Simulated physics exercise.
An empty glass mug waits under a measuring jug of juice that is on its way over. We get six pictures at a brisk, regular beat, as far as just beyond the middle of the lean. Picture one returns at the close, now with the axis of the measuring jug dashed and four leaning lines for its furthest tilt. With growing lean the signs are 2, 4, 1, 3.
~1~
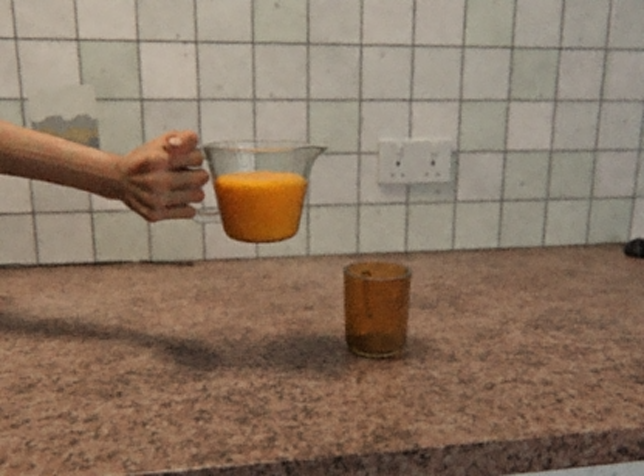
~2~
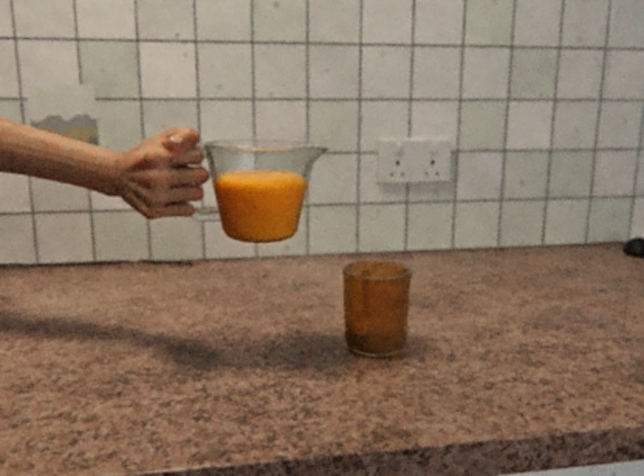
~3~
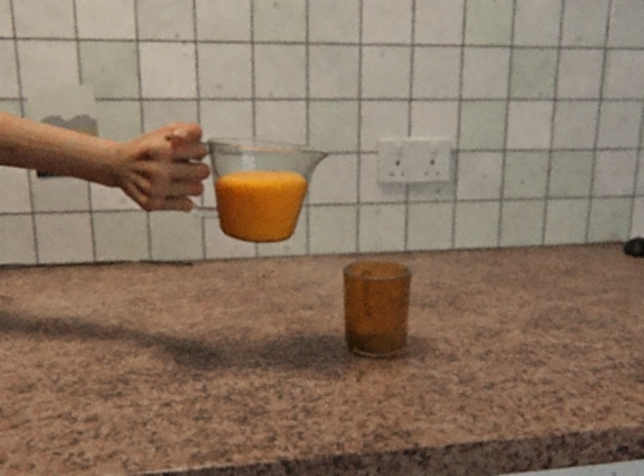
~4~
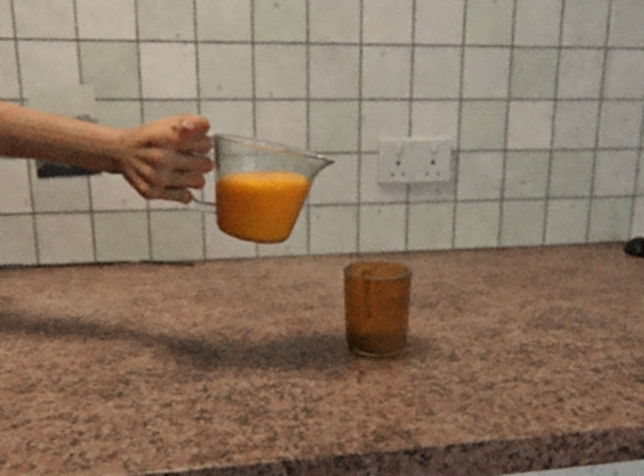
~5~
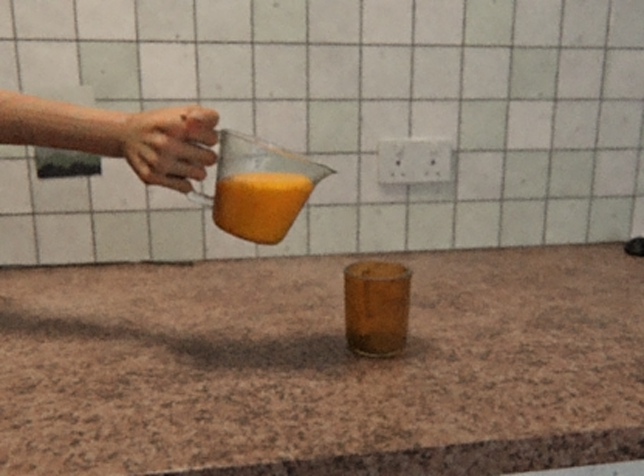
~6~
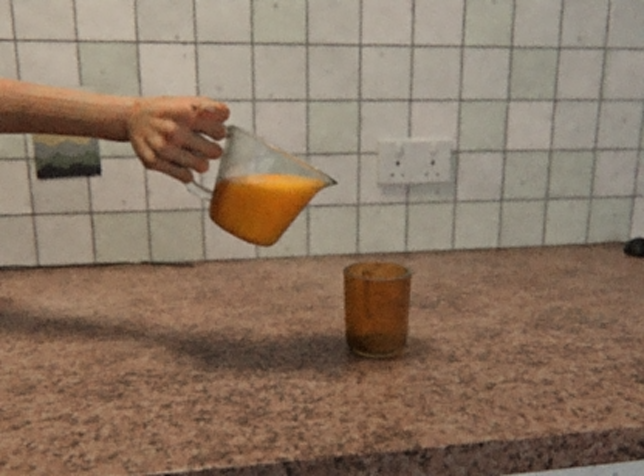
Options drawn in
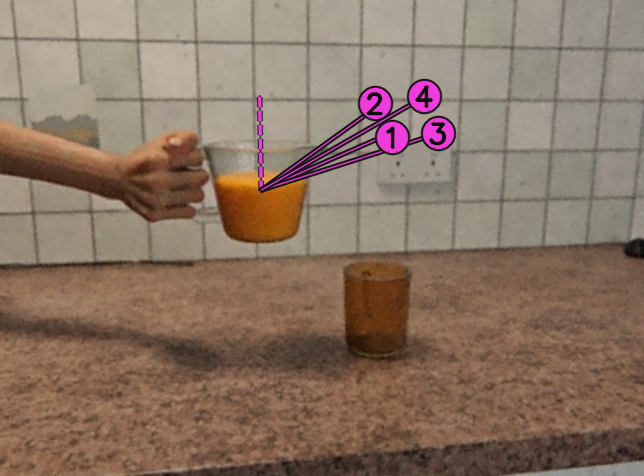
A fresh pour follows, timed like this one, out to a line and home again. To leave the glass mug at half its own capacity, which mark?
Take 2.
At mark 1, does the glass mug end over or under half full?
Over.
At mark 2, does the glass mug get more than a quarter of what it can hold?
Yes.
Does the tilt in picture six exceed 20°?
Yes.
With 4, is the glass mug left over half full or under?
Over half.
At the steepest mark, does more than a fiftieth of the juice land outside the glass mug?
Yes, it does.
On the marked copy, 1 at (374, 140); 2 at (362, 116); 3 at (422, 138); 4 at (410, 105).
For mark 1, the glass mug ends with about 80 % of what it can hold.
For mark 2, the glass mug ends with about 52 % of what it can hold.
For mark 3, the glass mug ends with about 80 % of what it can hold; 13 % of the juice is spilt.
For mark 4, the glass mug ends with about 66 % of what it can hold.
